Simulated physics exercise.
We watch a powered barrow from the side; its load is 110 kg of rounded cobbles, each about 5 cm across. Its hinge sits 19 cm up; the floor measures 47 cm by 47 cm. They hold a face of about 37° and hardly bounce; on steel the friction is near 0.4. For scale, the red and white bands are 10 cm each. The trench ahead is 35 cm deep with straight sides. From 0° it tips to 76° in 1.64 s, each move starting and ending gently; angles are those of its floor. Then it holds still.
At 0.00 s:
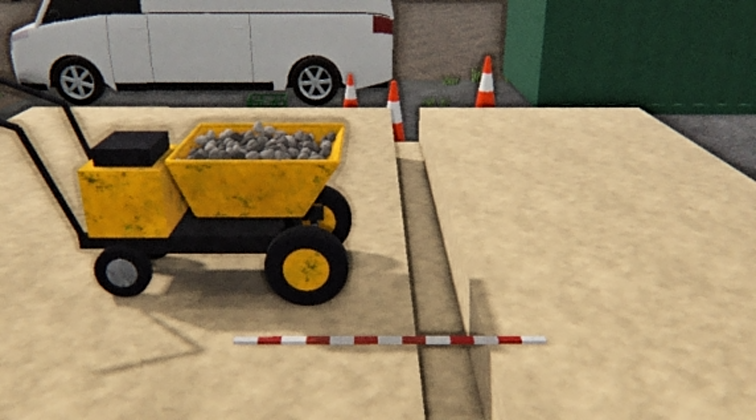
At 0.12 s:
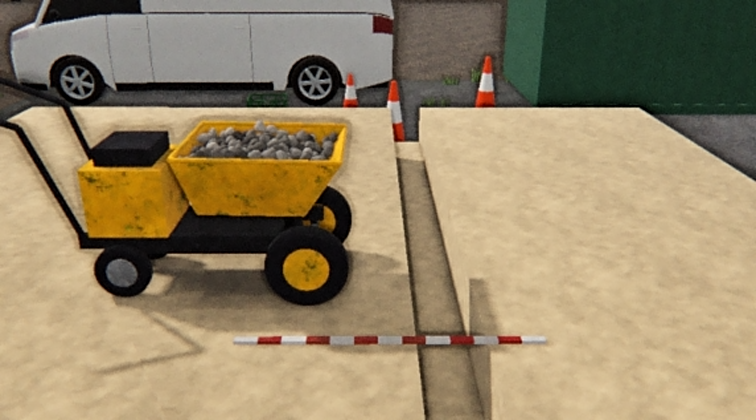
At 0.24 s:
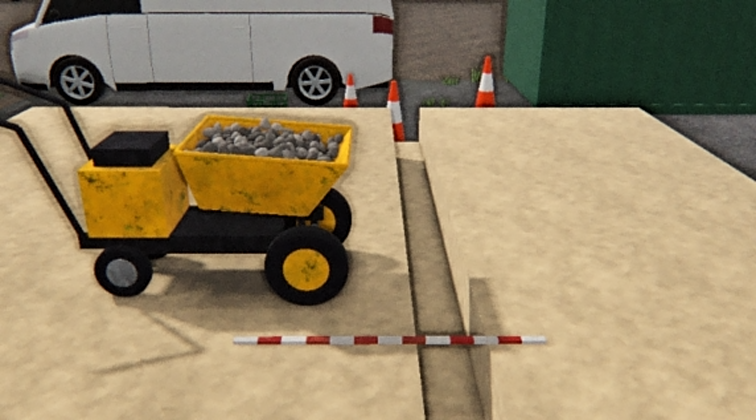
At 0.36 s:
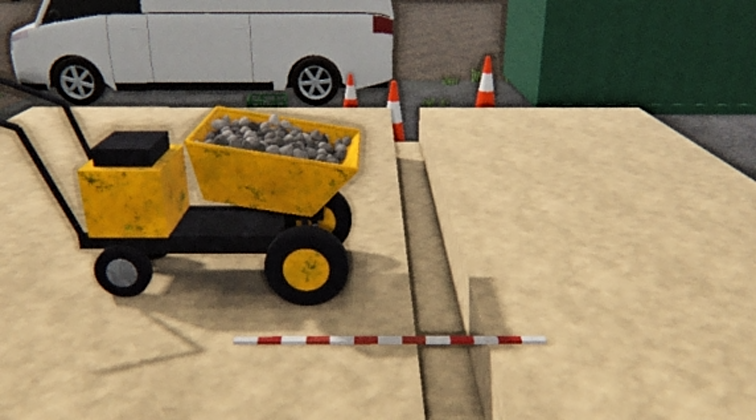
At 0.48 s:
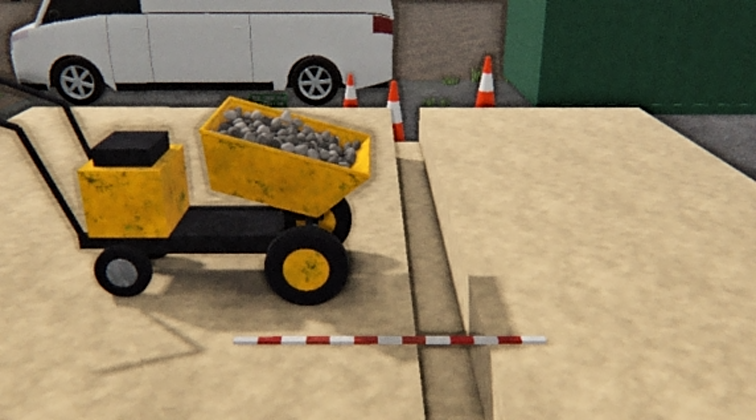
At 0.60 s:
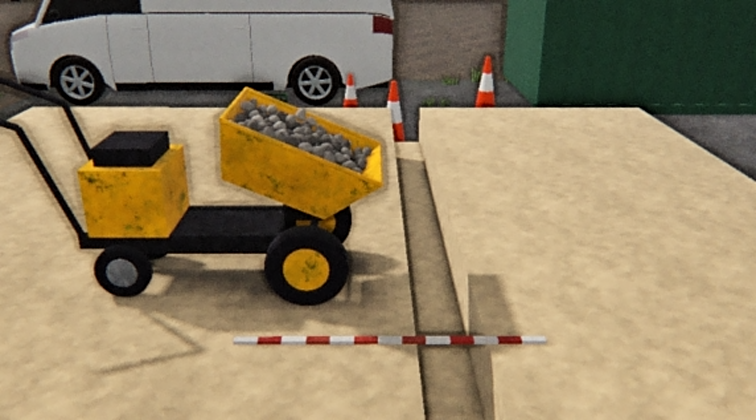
A yellow powered barrow with black handles, its tray full of rounded grey stones, stands at the left of a sandy worksite, seen from the side and slightly above. To its right lie a narrow straight-sided trench and a red and white banded pole, with a white van, orange and white cones and a green container behind. The tray tilts steadily forward to the right, its rear rising clear of the chassis and the stones riding with it, while the wheels and the camera stay still.
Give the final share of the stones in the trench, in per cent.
About 87 per cent.
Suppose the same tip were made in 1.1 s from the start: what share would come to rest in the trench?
In that case some 75 per cent.
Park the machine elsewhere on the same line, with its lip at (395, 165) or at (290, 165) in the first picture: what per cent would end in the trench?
First some 20, then 80 per cent.
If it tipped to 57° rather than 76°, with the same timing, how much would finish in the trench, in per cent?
Then about 45 per cent.
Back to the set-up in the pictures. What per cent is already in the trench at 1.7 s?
About 50 per cent by then.
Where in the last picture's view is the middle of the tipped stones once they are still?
Around (444, 318).
After 1.2 s the floor is at 64°; 96 % in the tray, 3 % in the trench; the foremost stones are at (448, 247).
After 1.7 s the floor is at 76°; 43 % in the tray, 48 % in the trench, 9 % past the trench; the foremost stones are at (528, 280).
After 2.1 s the floor is at 76°; 16 % in the tray, 70 % in the trench, 13 % past the trench; the foremost stones are at (560, 262).
After 4.0 s the floor is at 76°; 0 % in the tray, 87 % in the trench, 13 % past the trench; the foremost stones are at (570, 260).
